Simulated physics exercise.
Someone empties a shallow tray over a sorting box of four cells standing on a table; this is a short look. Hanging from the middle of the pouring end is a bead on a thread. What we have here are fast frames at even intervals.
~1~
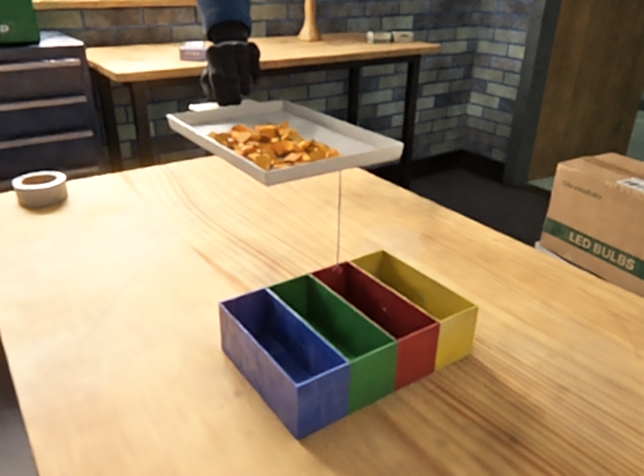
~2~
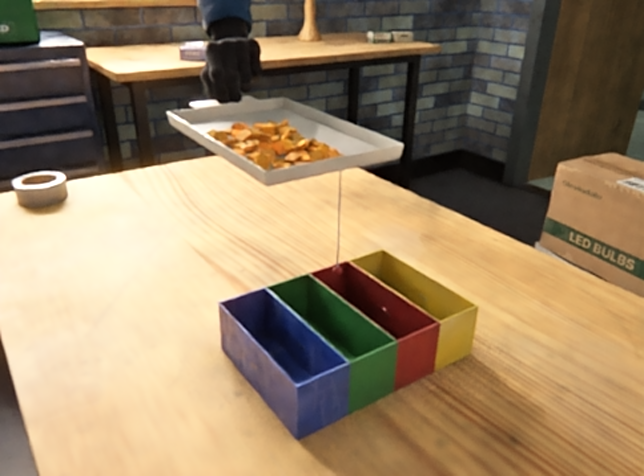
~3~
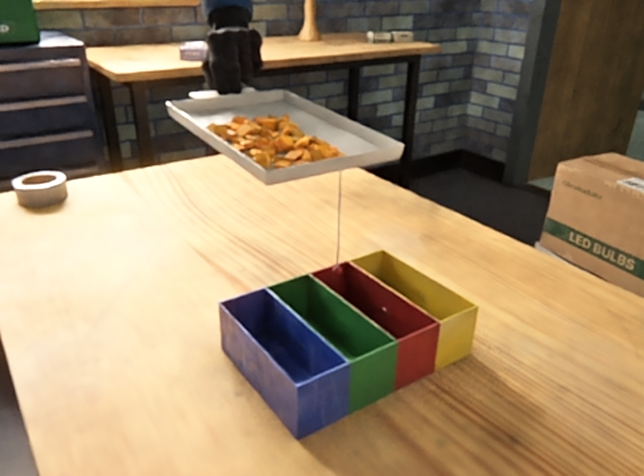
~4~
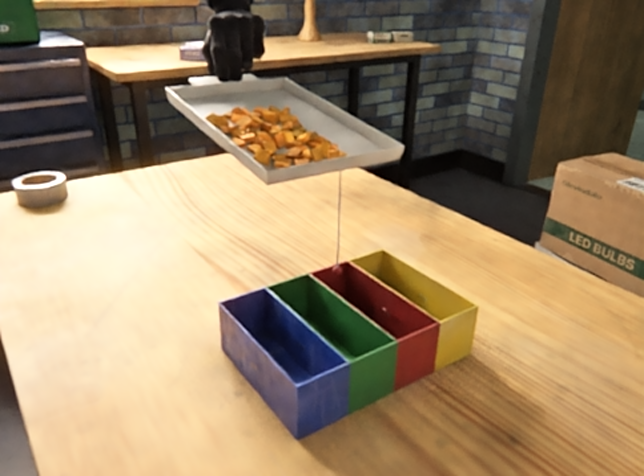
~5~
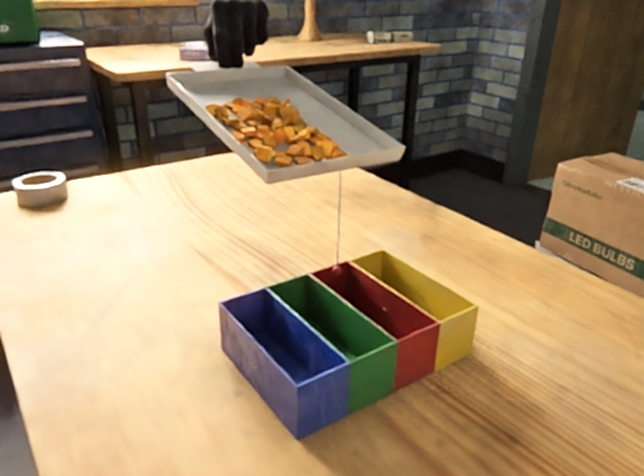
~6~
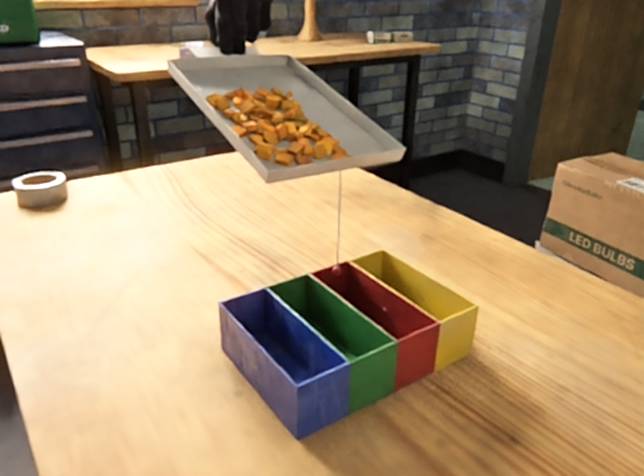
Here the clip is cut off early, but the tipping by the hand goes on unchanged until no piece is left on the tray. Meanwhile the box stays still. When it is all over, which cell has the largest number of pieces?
The red cell.
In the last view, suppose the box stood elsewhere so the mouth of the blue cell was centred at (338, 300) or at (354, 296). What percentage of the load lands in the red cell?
Trial 1 near 10 percent, trial 2 near 0 percent.
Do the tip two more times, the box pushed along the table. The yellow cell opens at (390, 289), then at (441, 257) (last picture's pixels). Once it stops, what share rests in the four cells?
90 and 90 in a hundred, in turn.
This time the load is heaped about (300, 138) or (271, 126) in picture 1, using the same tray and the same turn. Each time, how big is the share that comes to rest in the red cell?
You'd get 40 % the first time and 30 % the second.
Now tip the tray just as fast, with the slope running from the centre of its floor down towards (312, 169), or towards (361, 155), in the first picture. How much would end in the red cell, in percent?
Case one 20 %; case two 20 %.
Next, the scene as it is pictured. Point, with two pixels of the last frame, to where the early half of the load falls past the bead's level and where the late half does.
Around (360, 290) at first; around (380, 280) after that.
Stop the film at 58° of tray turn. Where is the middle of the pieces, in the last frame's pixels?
In the last view the centre sits at roughly (331, 140).
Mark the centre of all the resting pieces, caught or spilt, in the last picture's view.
Roughly at pixel (372, 348).
Soon, tray tipped steeply; all on the tray.
A while on, tray tipped right over; most on the tray; a small part in the red cell; a small part in the yellow cell; a stray few in the green cell; a stray few falling or outside the box.
Towards the end, tray tipped past a quarter turn; about half in the red cell; about a third in the green cell; about a quarter in the yellow cell; a stray few in the blue cell.
Finally, tray tipped past a quarter turn; about half in the red cell; about a third in the green cell; about a quarter in the yellow cell; a stray few in the blue cell.
